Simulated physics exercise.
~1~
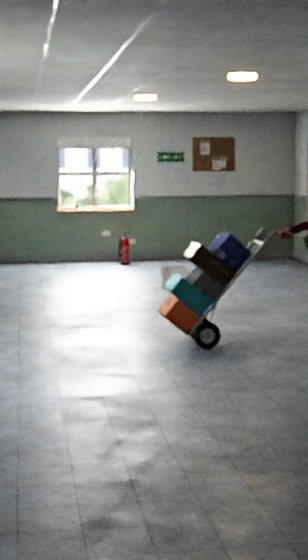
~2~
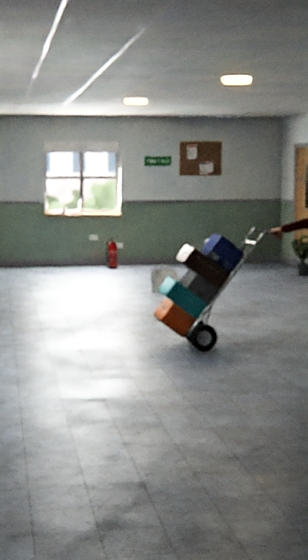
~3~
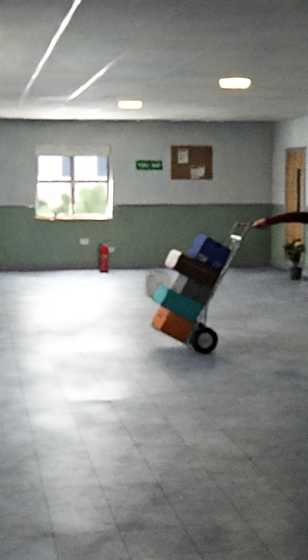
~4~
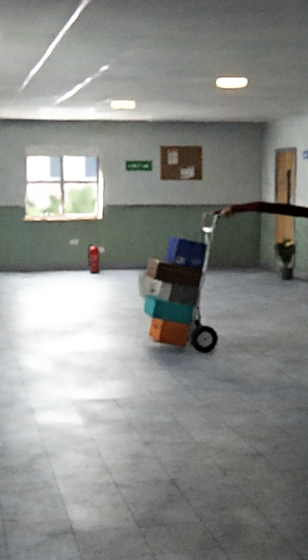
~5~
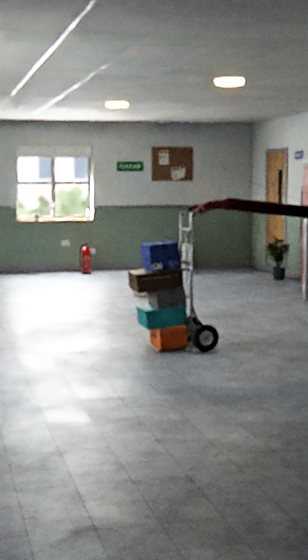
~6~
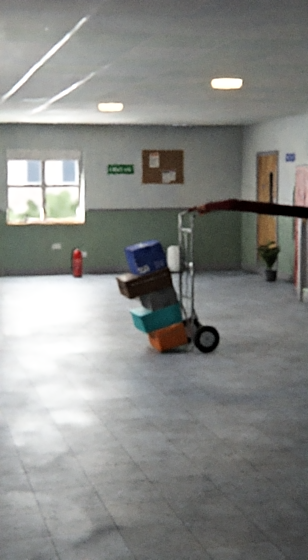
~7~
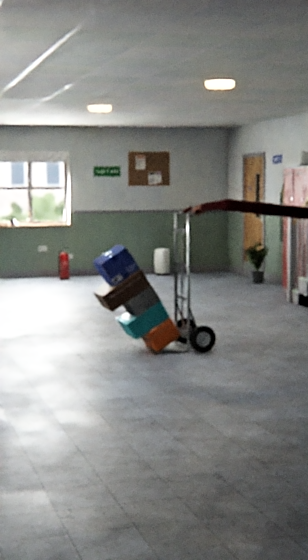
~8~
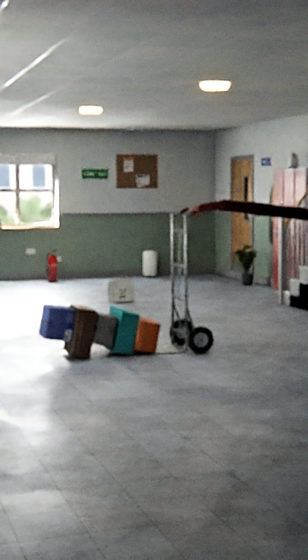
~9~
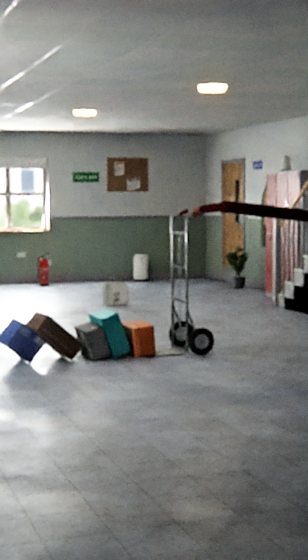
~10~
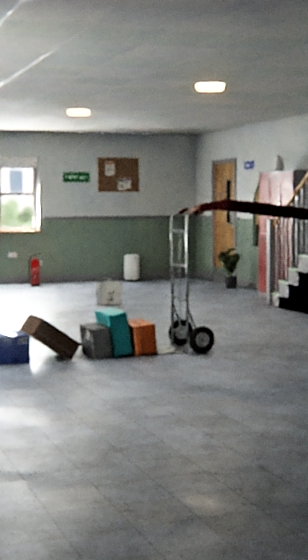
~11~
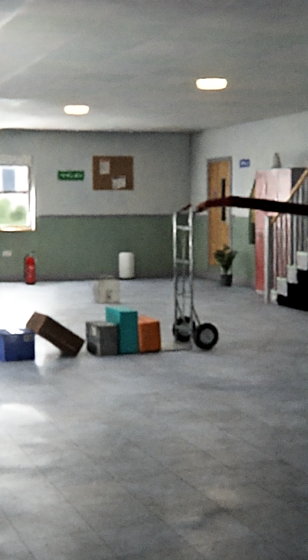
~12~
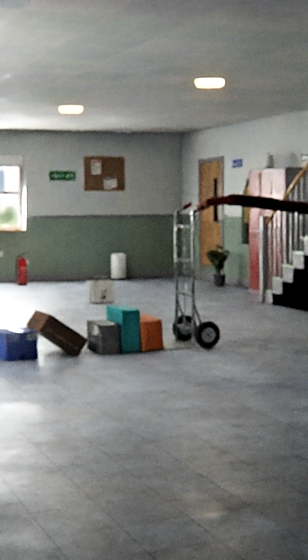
In a large hall, an arm swings a loaded hand truck upright, tipping its stacked coloured boxes leftward onto the floor.
